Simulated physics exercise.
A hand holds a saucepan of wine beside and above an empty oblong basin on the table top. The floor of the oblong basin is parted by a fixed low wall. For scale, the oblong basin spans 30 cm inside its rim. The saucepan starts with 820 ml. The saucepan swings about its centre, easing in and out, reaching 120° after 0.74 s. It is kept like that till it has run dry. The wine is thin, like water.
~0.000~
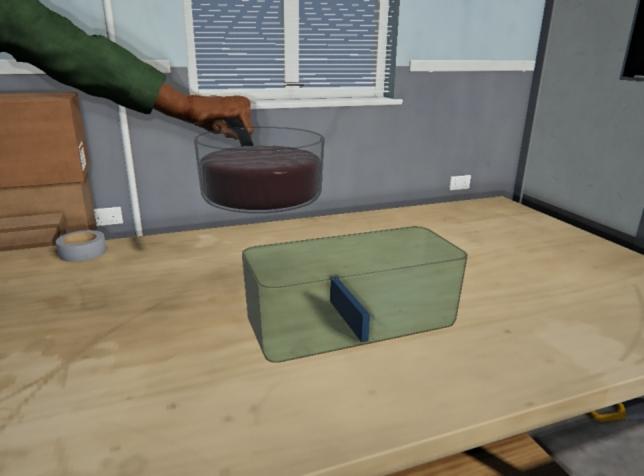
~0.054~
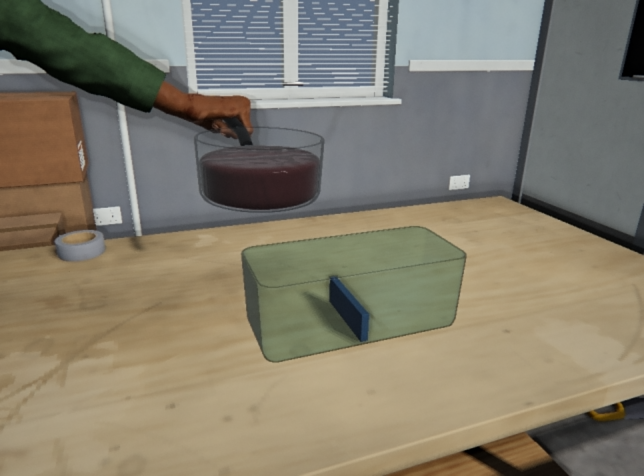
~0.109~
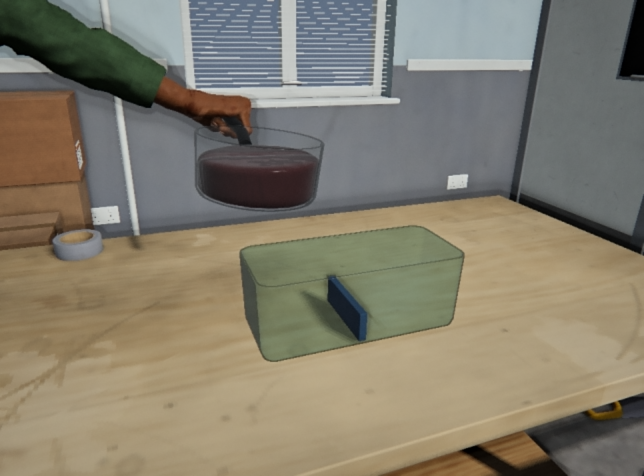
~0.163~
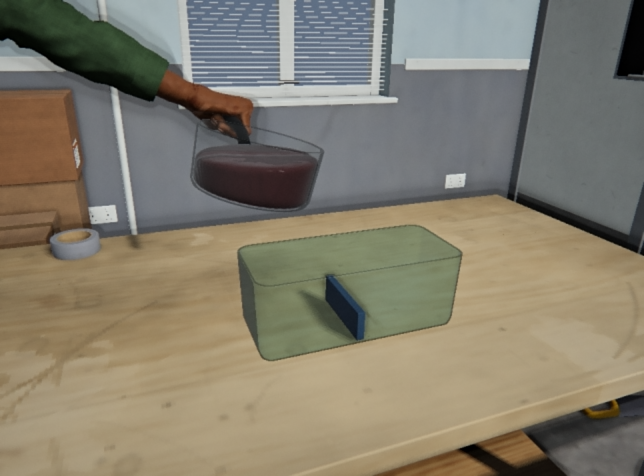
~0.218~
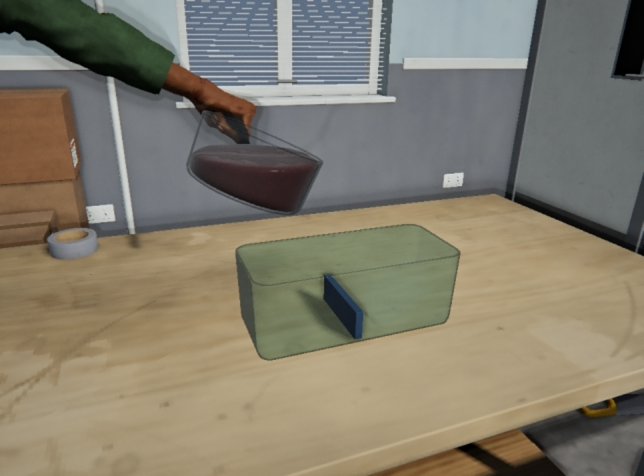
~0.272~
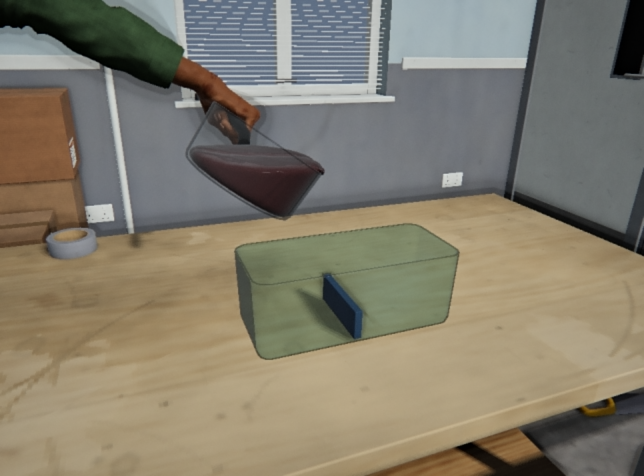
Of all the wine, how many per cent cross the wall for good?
The far part has some 39 per cent.
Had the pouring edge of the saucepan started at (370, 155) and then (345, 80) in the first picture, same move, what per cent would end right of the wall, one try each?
First 75, then 65 per cent.
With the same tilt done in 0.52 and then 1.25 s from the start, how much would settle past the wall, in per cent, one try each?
In turn about 30 and 55 per cent.
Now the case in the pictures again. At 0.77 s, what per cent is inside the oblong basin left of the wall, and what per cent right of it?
Some 52 per cent left and 36 right.
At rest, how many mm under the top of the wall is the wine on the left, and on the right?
Left about 16 mm, right about 28 mm.
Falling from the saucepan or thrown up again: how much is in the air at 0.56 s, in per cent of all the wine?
Near 36 in a hundred.
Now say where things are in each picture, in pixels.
In the first frame, tilt 0°; pouring edge (319, 136); surface from (199, 161) to (316, 153); the oblong basin's rim runs from (250, 269) to (446, 241); the wall's top is at (349, 296).
In the second frame, tilt 2°; pouring edge (319, 137); surface from (199, 160) to (315, 153).
In the third frame, tilt 6°; pouring edge (319, 142); surface from (197, 158) to (314, 154).
In the fourth frame, tilt 14°; pouring edge (319, 149); surface from (195, 158) to (313, 155).
In the fifth frame, tilt 24°; pouring edge (317, 160); surface from (191, 154) to (315, 156).
In the sixth frame, tilt 36°; pouring edge (315, 172); surface from (188, 151) to (311, 163); 3 per cent is over the edge.
Then, 0.56 s in, the tilt is 104° and 17 per cent is still to pour, 18 is left of the wall and 29 right of it.
Then, 0.77 s in, the tilt is 120° and 2 per cent is still to pour, 51 is left of the wall and 36 right of it.
Then, 1.00 s in, the tilt is 120° and 0 per cent is still to pour, 58 is left of the wall and 39 right of it.
Then, 1.24 s in, the tilt is 120° and 0 per cent is still to pour, 58 is left of the wall and 39 right of it.
Finally, 58 per cent lies left of the wall, 39 right of it and 3 outside.
